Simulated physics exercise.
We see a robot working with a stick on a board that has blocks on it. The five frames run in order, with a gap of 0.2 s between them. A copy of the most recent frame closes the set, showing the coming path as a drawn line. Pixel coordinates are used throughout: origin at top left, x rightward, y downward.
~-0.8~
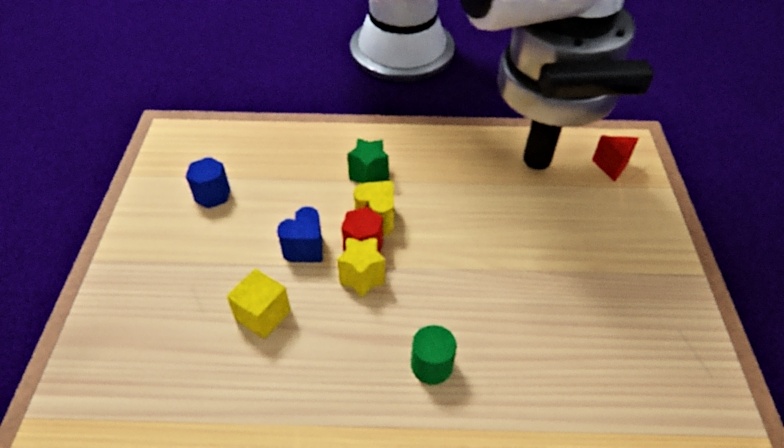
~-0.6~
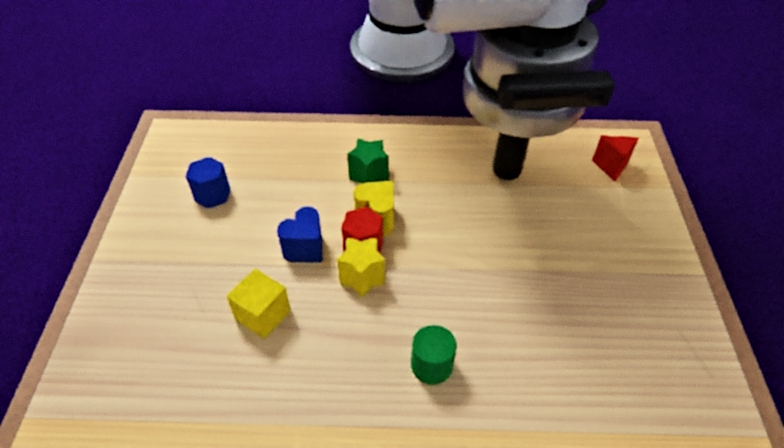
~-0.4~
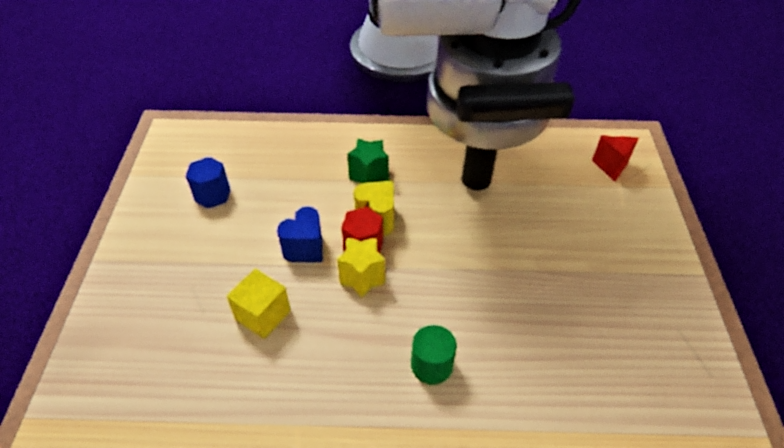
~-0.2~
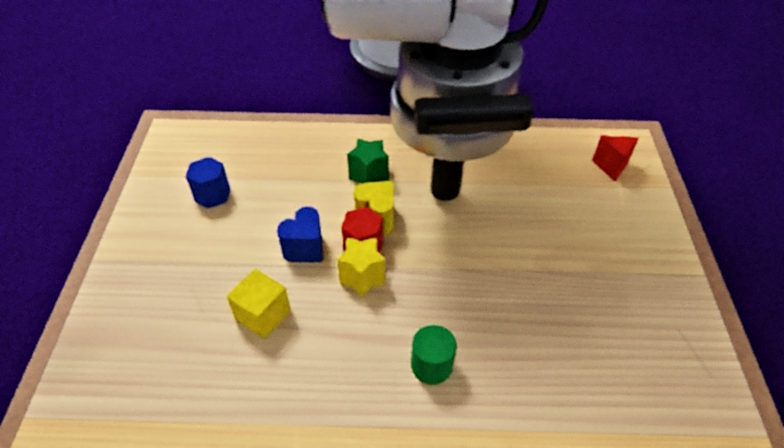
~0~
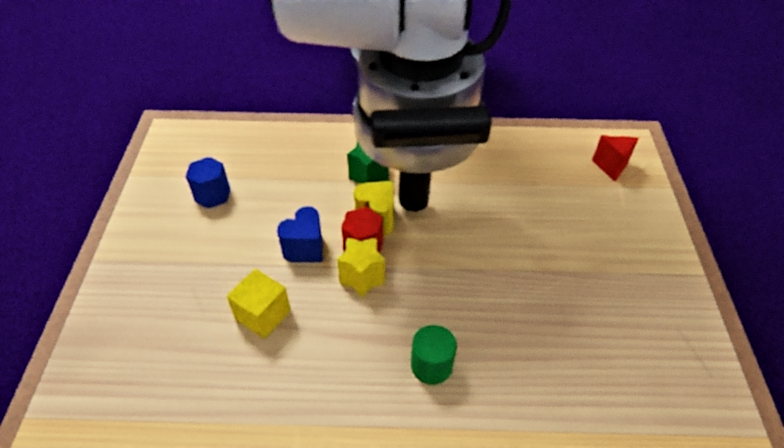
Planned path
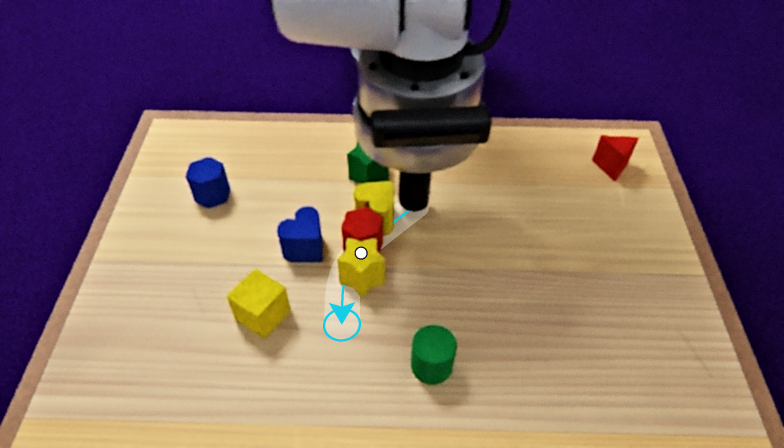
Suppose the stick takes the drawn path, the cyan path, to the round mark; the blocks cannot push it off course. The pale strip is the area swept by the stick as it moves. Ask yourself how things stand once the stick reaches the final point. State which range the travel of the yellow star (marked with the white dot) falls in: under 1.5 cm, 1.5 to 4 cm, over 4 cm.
It shifts over 4 cm.
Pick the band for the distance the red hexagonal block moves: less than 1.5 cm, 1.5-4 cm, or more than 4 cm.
Beyond 4 cm.
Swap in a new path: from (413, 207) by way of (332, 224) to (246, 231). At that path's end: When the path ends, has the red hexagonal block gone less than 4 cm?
Yes, that is what happens.
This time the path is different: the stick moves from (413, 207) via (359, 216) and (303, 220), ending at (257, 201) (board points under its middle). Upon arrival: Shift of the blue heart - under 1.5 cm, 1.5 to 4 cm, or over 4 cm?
Final distance: 1.5 to 4 cm.
Path on the board, from (413, 207) over (376, 236) and (346, 274) to (342, 324); the dot is on the yellow star.
What follows on the original path. One third of the way, stick at (375, 230); yellow star at (359, 258), turned 20° anticlockwise; red hexagonal block at (341, 230), turned 35° anticlockwise; yellow heart at (346, 197), turned 20° clockwise.
Two thirds of the way, stick at (346, 268); blue heart at (292, 227), turned 35° clockwise; yellow star at (356, 279), turned 80° anticlockwise; red hexagonal block at (307, 260), turned 20° anticlockwise; yellow heart at (344, 197), turned 30° clockwise.
At the end, stick at (341, 319); blue heart at (292, 227), turned 35° clockwise; yellow star at (369, 321), turned 125° anticlockwise; red hexagonal block at (303, 262); yellow heart at (344, 197), turned 30° clockwise.
